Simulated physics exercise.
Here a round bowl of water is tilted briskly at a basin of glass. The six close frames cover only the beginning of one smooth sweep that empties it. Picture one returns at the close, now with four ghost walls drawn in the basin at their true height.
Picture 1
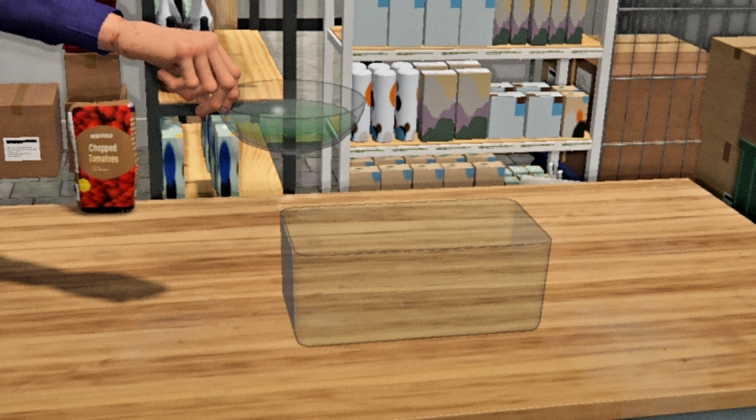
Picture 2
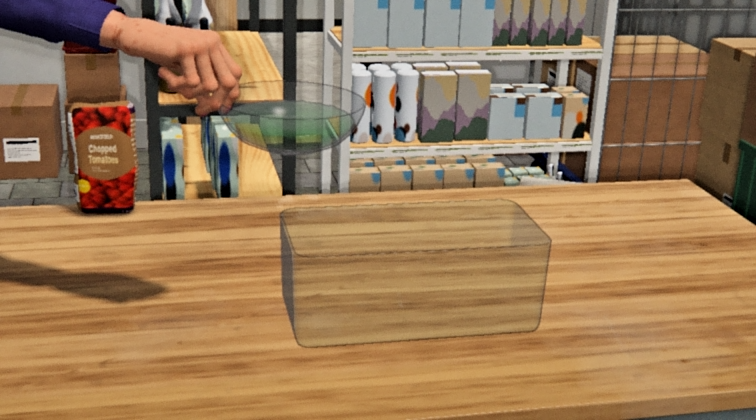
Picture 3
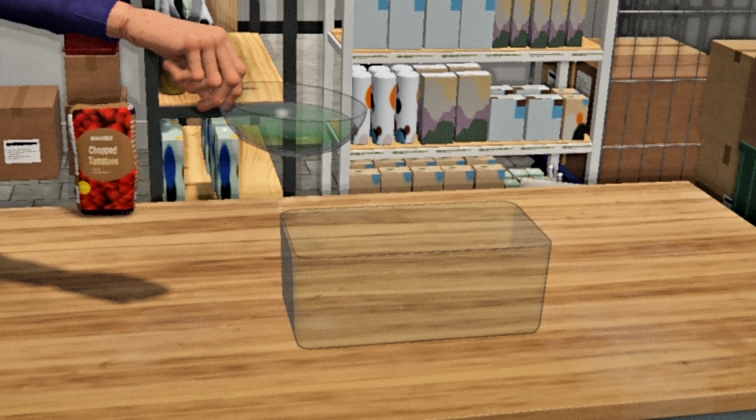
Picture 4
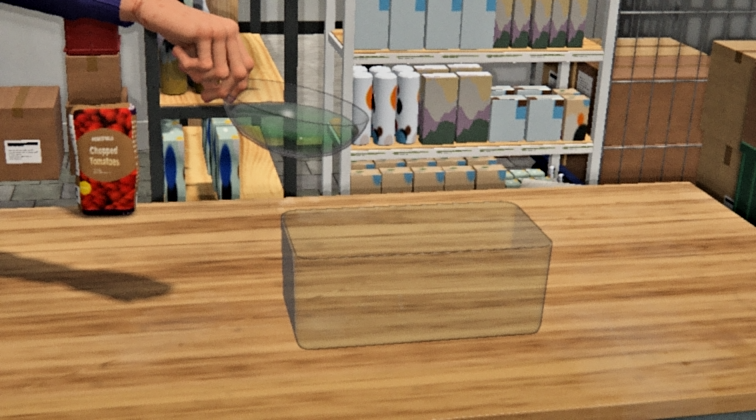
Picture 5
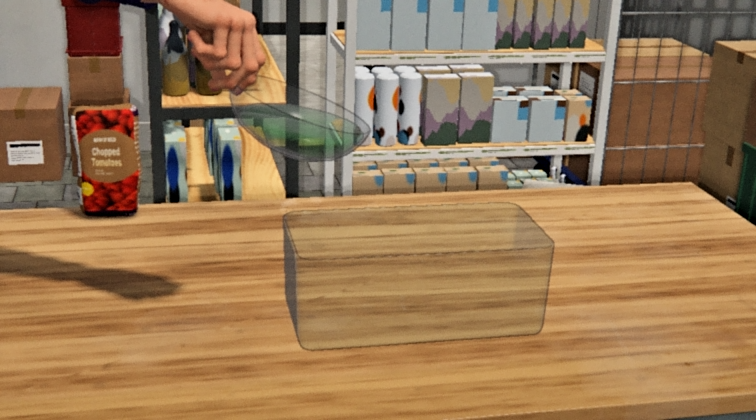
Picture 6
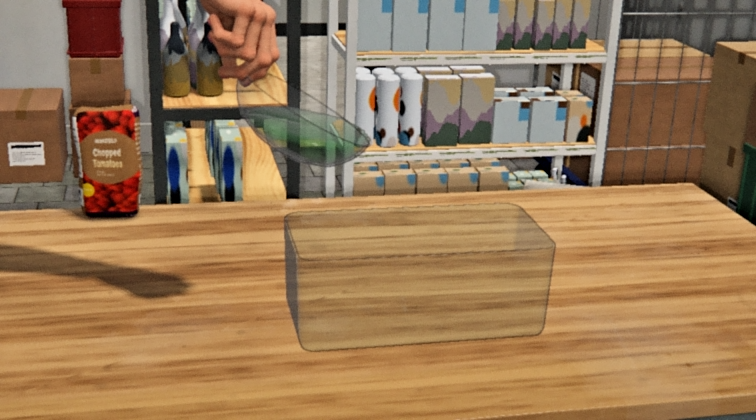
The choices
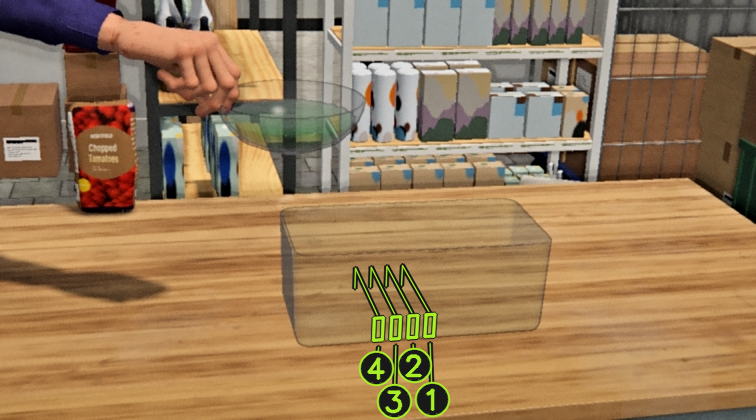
In a storeroom with stocked shelves and cardboard boxes behind, a wooden counter is seen from the front and slightly above. A clear, empty glass basin sits mid-counter, a red carton of chopped tomatoes stands at the left, and a hand holds a transparent round bowl of greenish water above. The hand keeps the bowl nearly level, then rises and tilts it rightward until water reaches over its lowered lip.
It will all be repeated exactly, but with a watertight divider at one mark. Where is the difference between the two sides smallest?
Use slot 2.
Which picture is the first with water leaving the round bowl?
Picture 6.
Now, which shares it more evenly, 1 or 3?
The answer is 3.
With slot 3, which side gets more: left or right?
The right side.
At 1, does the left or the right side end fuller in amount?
The left side.
In lime, 1 at (430, 343); 2 at (413, 344); 3 at (395, 345); 4 at (378, 346).
With 1, about 79 % ends left of the wall and 16 % right of it; 5 % is lost outside.
With 2, about 53 % ends left of the wall and 45 % right of it; 3 % is lost outside.
With 3, about 30 % ends left of the wall and 69 % right of it.
With 4, about 21 % ends left of the wall and 78 % right of it.
